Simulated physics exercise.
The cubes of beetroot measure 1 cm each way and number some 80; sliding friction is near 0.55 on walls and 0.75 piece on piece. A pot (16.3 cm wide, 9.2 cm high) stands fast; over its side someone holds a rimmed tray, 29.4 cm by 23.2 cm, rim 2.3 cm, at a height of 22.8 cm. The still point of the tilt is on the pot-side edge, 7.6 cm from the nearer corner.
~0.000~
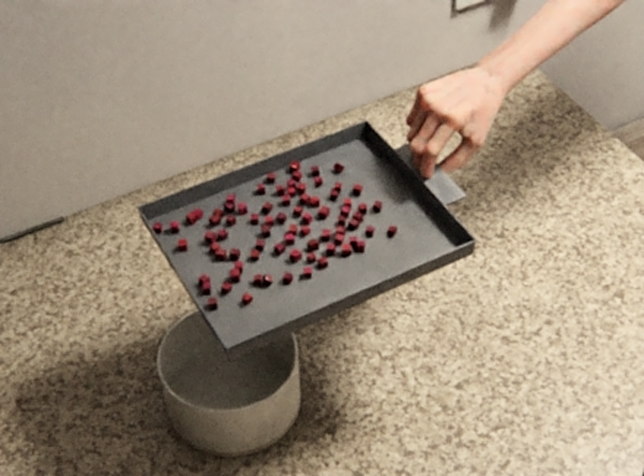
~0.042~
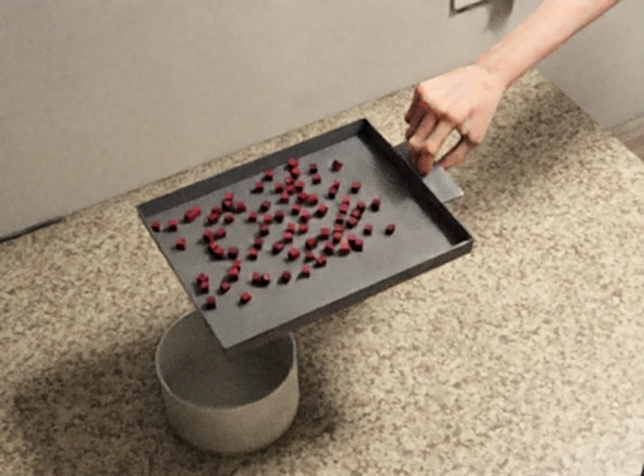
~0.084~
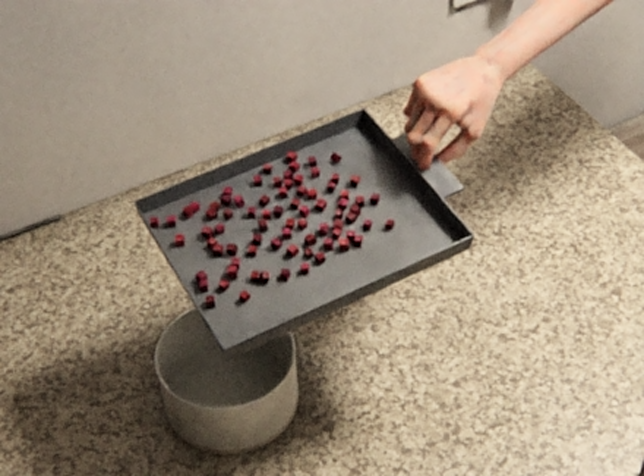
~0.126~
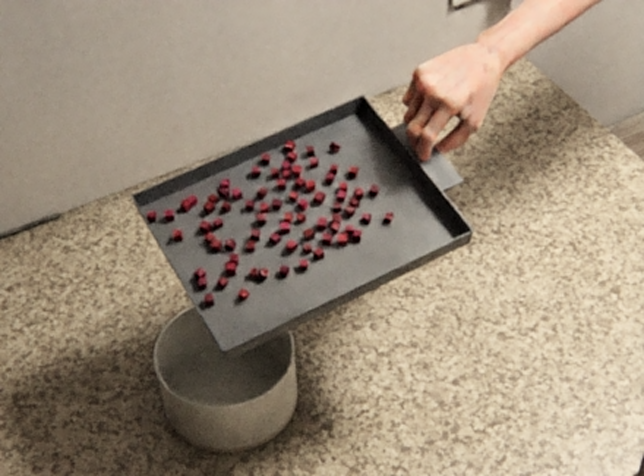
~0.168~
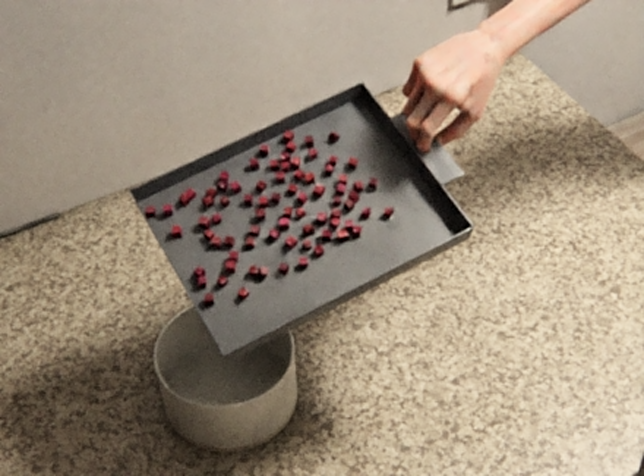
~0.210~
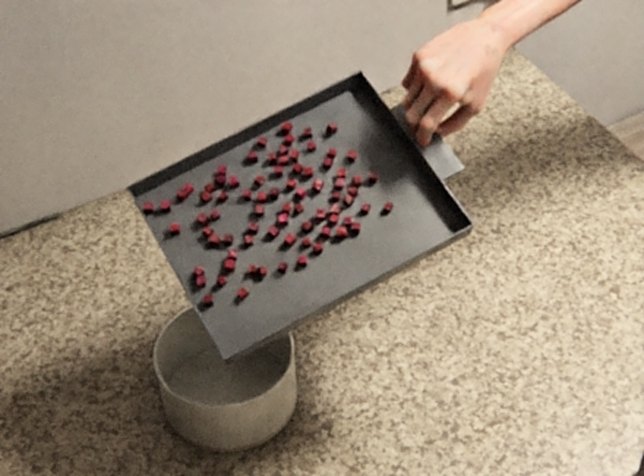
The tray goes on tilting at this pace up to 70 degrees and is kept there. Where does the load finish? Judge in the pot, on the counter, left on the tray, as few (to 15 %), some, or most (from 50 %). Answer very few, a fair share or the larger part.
In the pot: Very few; on the counter: The larger part; left on the tray: A fair share.
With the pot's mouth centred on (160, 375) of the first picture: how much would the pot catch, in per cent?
Some 0 per cent.
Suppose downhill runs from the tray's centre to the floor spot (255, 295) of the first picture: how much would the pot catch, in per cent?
Some 0 per cent.
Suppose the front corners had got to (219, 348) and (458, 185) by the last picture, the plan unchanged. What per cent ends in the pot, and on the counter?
Pot 0, counter 55.
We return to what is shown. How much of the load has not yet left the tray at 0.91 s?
Roughly 35 per cent.
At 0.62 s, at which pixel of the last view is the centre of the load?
Near (271, 294).
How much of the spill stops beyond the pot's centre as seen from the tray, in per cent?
About 90 per cent.
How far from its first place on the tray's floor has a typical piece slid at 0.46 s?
Roughly 1 cm.
After 0.46 s, tilt 44 degrees; the tray holds 100 %, the pot 0 %.
Then, at 0.62 s, tilt 61 degrees; the tray holds 100 %, the pot 0 %.
After 0.91 s, tilt 70 degrees; the tray holds 35 %, the pot 0 %.
In the end, at 2.2 s, pot 0 %, counter 70 %, tray 30 %.
